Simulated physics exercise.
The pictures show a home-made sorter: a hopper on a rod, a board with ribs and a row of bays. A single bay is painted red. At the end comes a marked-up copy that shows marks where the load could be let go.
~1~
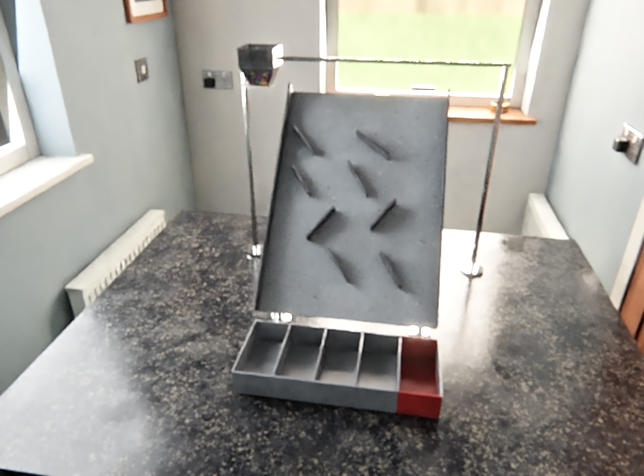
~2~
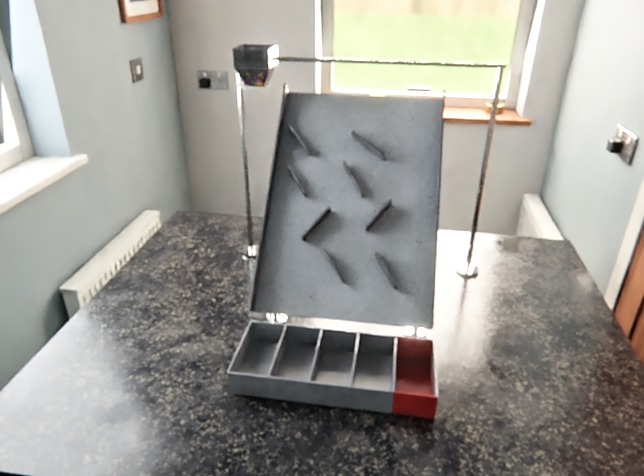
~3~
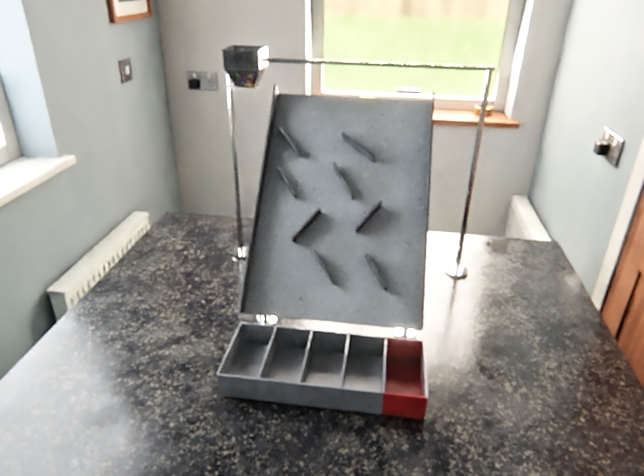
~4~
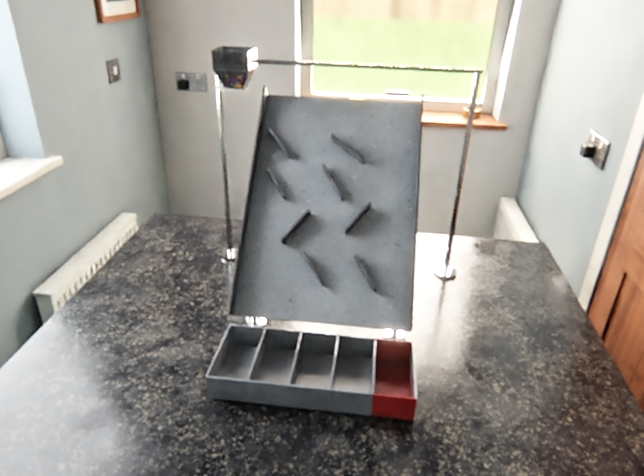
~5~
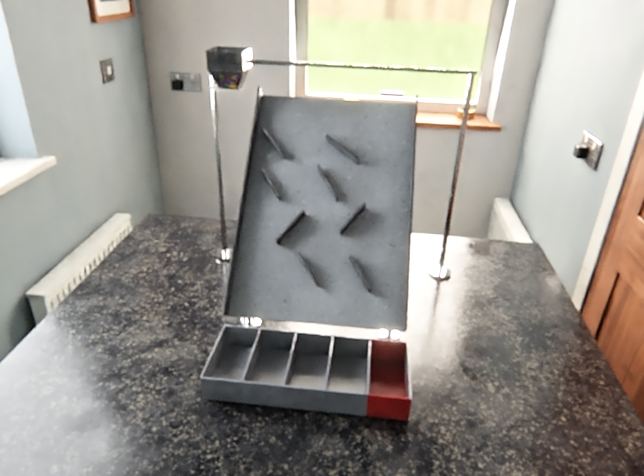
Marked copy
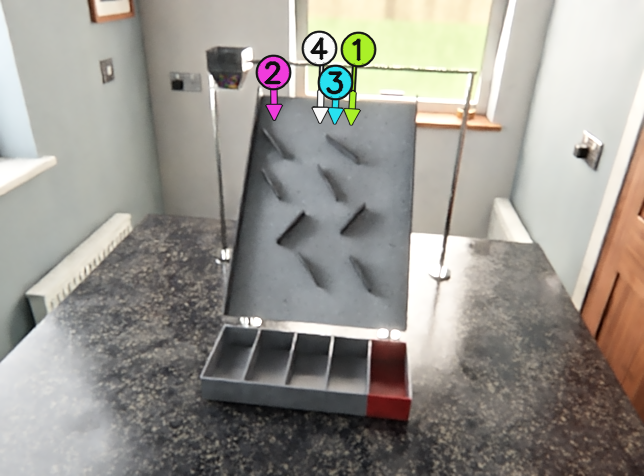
On a speckled dark worktop in a pale room with a window behind, a grey ribbed board leans above a row of five bays, the right-hand one red, with a small hopper on a rod at upper left. The view shifts slightly, so everything slides a little left together, while the sorter itself stays still.
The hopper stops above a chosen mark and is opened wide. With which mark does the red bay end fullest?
1 works best here.
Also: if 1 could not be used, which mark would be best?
3.
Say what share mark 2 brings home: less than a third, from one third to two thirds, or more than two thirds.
Mark 2 gives less than a third.
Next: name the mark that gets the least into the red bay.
That is mark 2.
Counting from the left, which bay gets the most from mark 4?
The first from the left.
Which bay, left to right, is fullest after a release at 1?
It is the fifth one.
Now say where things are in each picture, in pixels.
In the first picture, hopper (262, 77), round plastic beads, door shut.
In the second picture, ribs (288, 124) to (309, 150), (352, 131) to (383, 154), (288, 165) to (304, 192).
In the third picture, ribs (334, 162) to (353, 194), (292, 238) to (319, 208), (356, 228) to (381, 201).
In the fourth picture, ribs (304, 252) to (323, 283), (356, 255) to (376, 289).
In the fifth picture, red bay (388, 406), number 5 of 5 from the left.
On the marked copy, mark 1 meets the board at (351, 118); mark 2 meets the board at (274, 114); mark 3 meets the board at (334, 118); mark 4 meets the board at (320, 117).
If 1 is chosen, the larger part in the red bay, about a tenth in other bays, about a tenth outside the box.
If 2 is chosen, about a tenth in the red bay, the larger part in other bays, about a tenth outside the box.
If 3 is chosen, roughly half in the red bay, roughly a third in other bays, about a tenth outside the box.
If 4 is chosen, about a tenth in the red bay, the larger part in other bays, about a tenth outside the box.
